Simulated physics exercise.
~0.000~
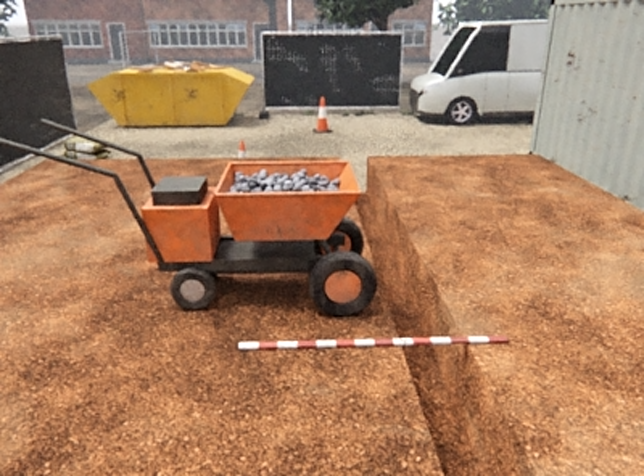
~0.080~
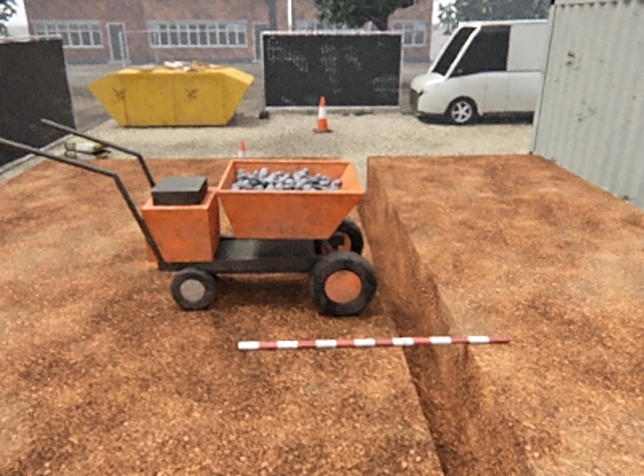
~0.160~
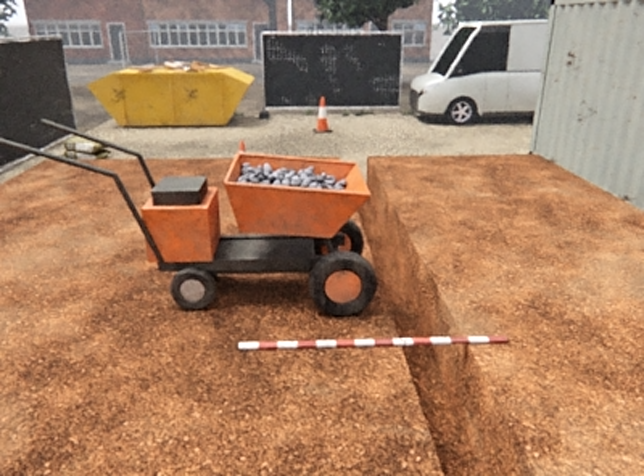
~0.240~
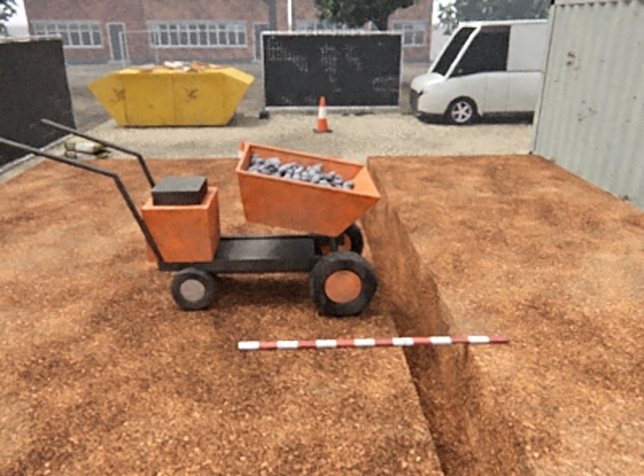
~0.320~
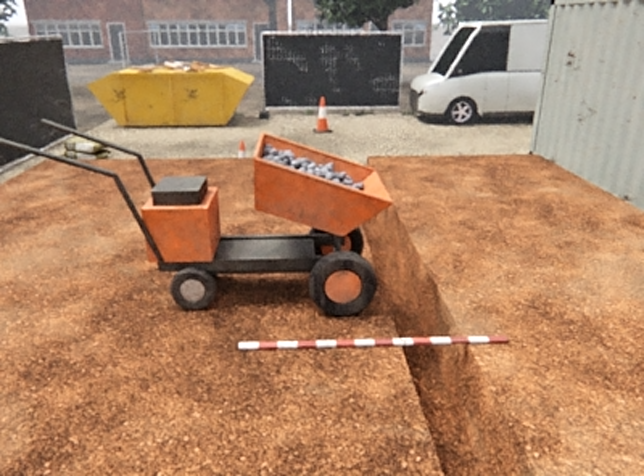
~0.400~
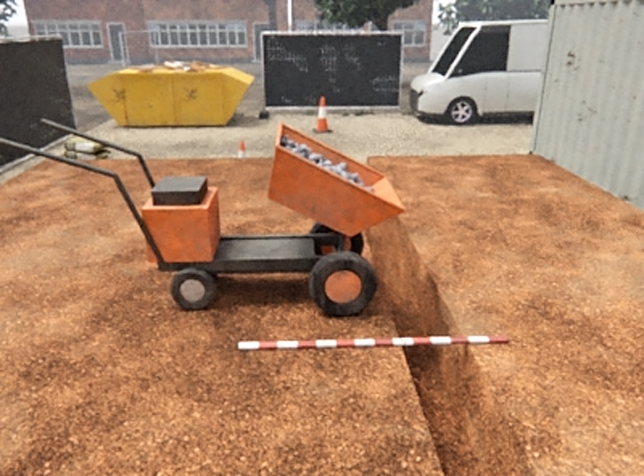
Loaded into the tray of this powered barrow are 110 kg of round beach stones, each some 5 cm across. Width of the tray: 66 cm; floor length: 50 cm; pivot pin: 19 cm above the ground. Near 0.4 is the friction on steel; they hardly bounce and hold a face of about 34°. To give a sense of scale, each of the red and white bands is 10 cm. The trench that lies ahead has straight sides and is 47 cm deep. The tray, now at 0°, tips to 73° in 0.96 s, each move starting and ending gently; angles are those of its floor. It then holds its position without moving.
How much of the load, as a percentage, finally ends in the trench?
I would put it at about 21 per cent.
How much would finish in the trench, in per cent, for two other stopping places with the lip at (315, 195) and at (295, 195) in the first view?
Near 70 then near 90 percent.
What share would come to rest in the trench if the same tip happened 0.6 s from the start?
I'd put it at roughly 15 per cent.
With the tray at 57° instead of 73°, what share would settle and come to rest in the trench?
Then roughly 15 percent.
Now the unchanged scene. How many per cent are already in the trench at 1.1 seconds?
Roughly 0 percent of the load.
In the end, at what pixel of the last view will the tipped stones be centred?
The middle should be near (477, 283).
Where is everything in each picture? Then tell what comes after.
In the first picture, lip at (360, 193), floor tilted 0°, highest stones at (268, 178).
In the second picture, the tray is at 1°, its lip at (363, 193); the top of the load is at (257, 178); the stones move at 0.3 m/s on average.
In the third picture, lip at (370, 195), floor tilted 5°, highest stones at (262, 173); the stones move at 0.6 m/s on average.
In the fourth picture, lip at (380, 198), floor tilted 11°, highest stones at (266, 165); the stones move at 0.8 m/s on average.
In the fifth picture, lip at (392, 203), floor tilted 19°, highest stones at (272, 154); the stones move at 0.9 m/s on average.
In the sixth picture, the tray is at 27°, its lip at (405, 210); the top of the load is at (287, 145); the stones move at 1.0 m/s on average.
After 0.7 s the floor is at 62°; 100 % in the tray; the foremost stones are at (420, 227).
After 1.1 s the floor is at 73°; 55 % in the tray, 2 % in the trench, 43 % past the trench; the foremost stones are at (511, 286).
After 1.4 s the floor is at 73°; 19 % in the tray, 4 % in the trench, 77 % past the trench; the foremost stones are at (600, 286).
After 3.4 s the floor is at 73°; 0 % in the tray, 21 % in the trench, 79 % past the trench; the foremost stones are past the picture's edge.
